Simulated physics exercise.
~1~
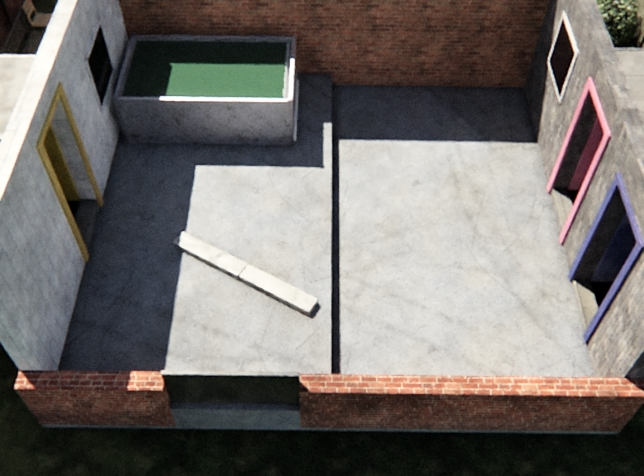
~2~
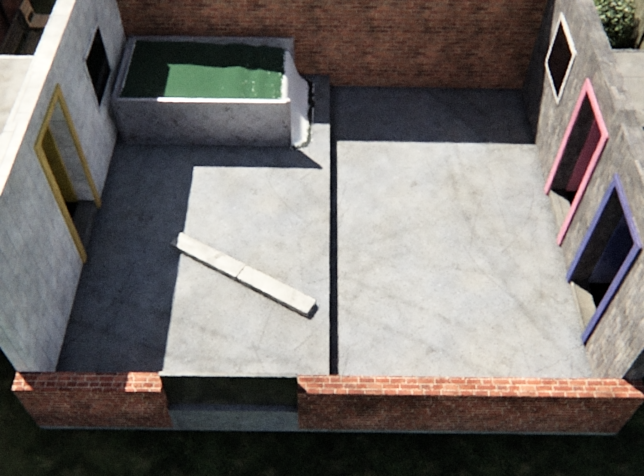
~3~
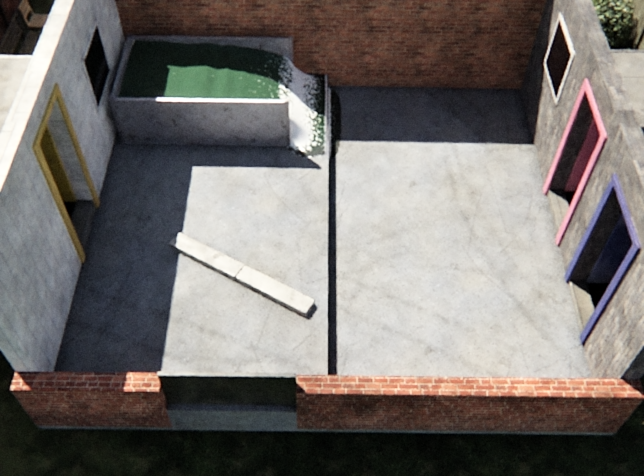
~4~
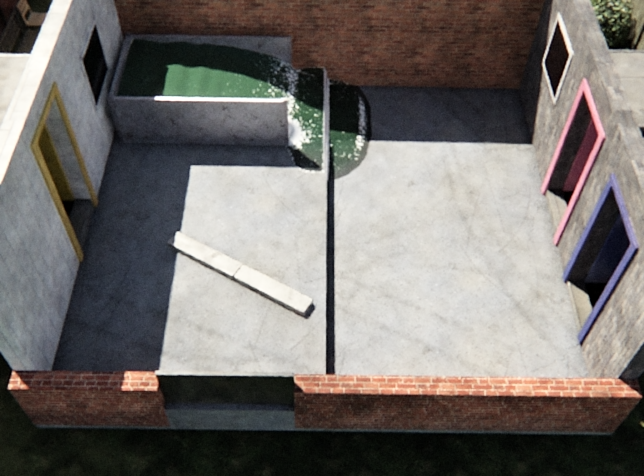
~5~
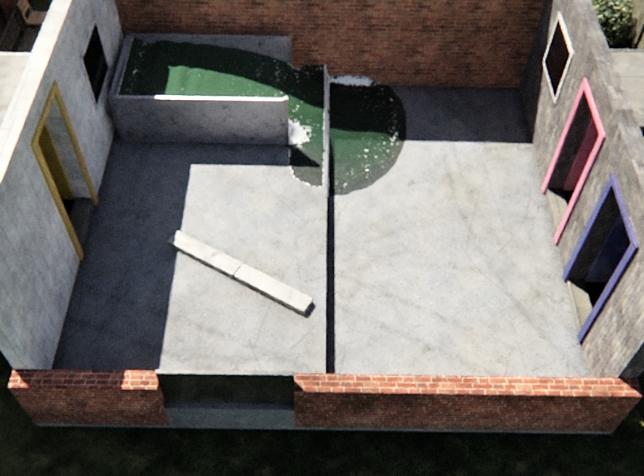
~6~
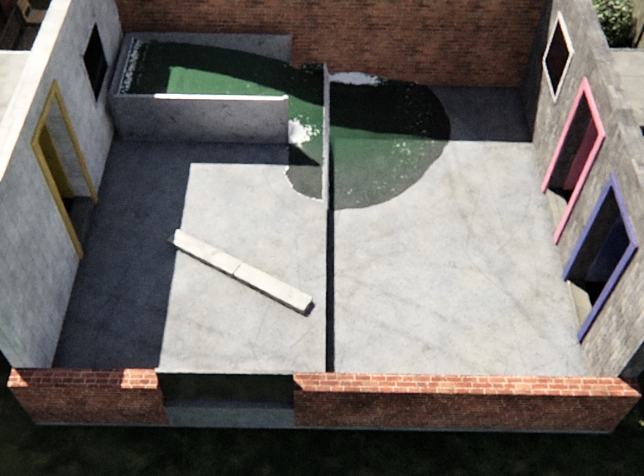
Green water lies still in a raised grey tank at the back left of a walled court, seen from high above. A pale beam lies aslant on the grey floor, with a yellow-framed doorway left, pink and blue ones right, and low brick in front. The water breaks out at the tank's right end, foaming white, and spreads rightward in a widening dark green pool across the floor.
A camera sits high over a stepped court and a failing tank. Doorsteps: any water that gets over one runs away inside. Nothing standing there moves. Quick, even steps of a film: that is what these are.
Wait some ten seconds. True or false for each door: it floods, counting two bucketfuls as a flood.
Pink door - true; blue door - true; yellow door - false.
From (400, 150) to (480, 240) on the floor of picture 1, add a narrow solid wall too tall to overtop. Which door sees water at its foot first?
I'd say the pink door is first.
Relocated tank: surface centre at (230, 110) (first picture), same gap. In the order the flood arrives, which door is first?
That would be the door marked pink, I think.
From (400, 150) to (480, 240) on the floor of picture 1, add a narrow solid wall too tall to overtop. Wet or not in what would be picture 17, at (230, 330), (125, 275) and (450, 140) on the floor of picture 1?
First spared, then spared, then soaked.
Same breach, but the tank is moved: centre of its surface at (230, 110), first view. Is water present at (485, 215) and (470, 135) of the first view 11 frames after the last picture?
Soaked, soaked.
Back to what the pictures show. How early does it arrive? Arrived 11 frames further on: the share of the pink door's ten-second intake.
My guess is about 15 %.
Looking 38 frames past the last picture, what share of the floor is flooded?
Roughly 65 percent.
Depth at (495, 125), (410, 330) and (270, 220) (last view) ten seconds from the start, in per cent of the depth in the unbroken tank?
Readings in sequence: 18, 18, 0 percent.
A moment on, water covers 35 % of the floor; the pink door not reached, the blue door not reached, the yellow door not reached.
Next, water covers 40 % of the floor; the pink door under two buckets in, the blue door wet at the sill, nothing in, the yellow door not reached.
Then, water covers 50 % of the floor; the pink door over two buckets in, the blue door under two buckets in, the yellow door not reached.
Later, water covers 65 % of the floor; the pink door over two buckets in, the blue door over two buckets in, the yellow door not reached.
In the end, water covers 65 % of the floor; the pink door over two buckets in, the blue door far over two buckets in, the yellow door wet at the sill, nothing in.
